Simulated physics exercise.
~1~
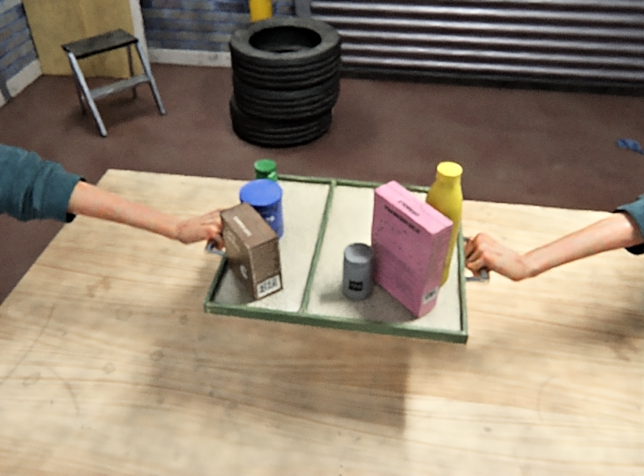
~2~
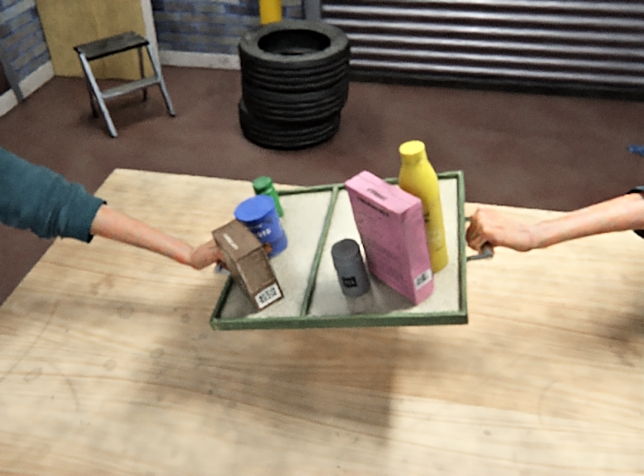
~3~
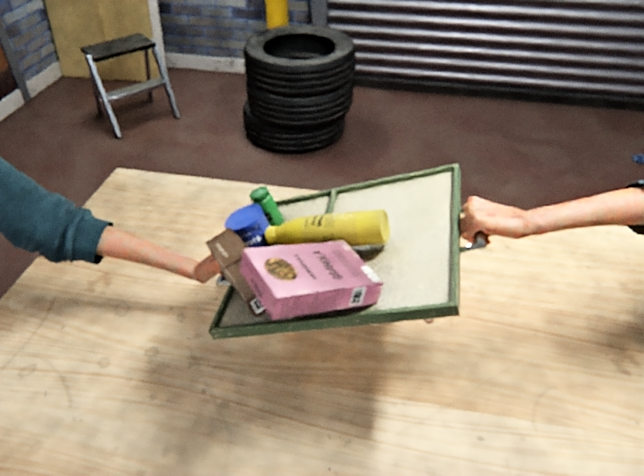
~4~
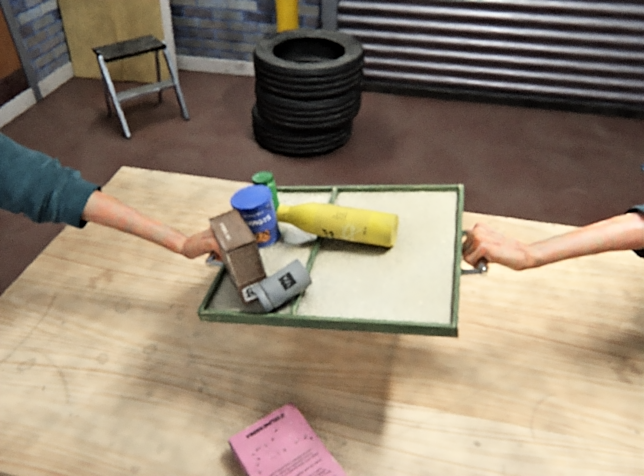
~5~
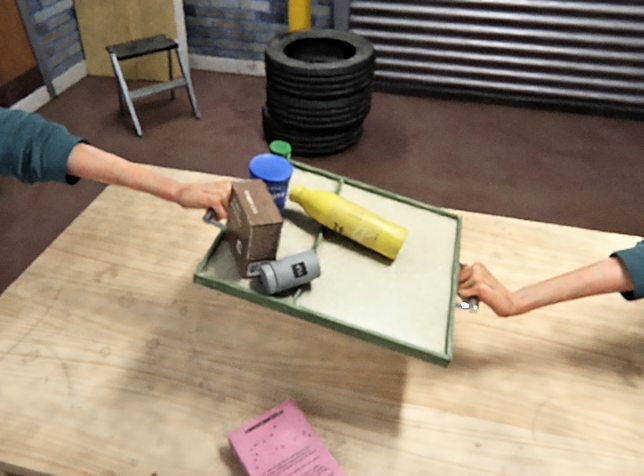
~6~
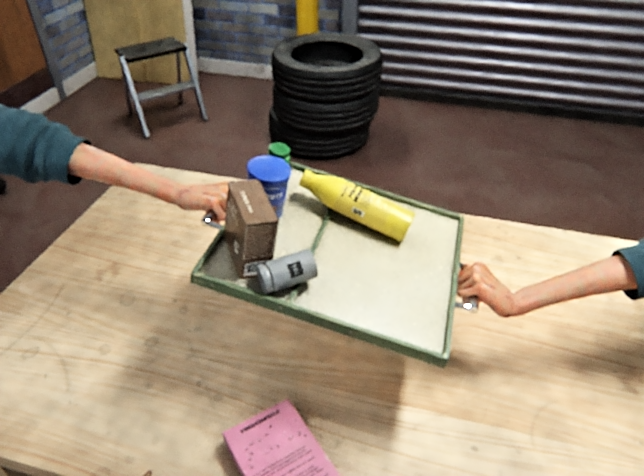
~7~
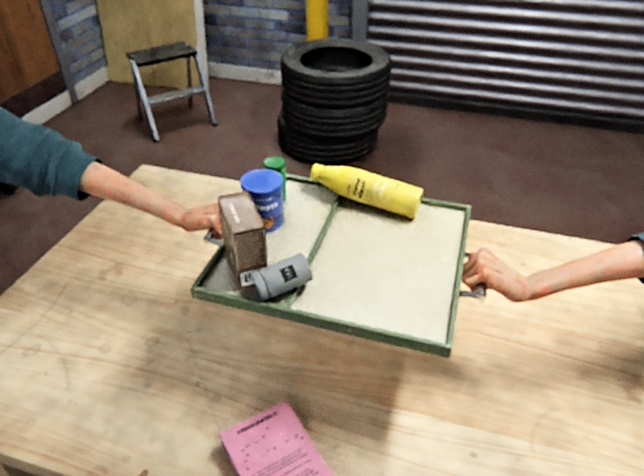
In this clip, two hands tilt a tray of six items down to the left, toppling the yellow bottle, grey shaker and pink packet, which drops onto the table, then tip it right and level it, leaving the bottle and shaker lying among three upright items.
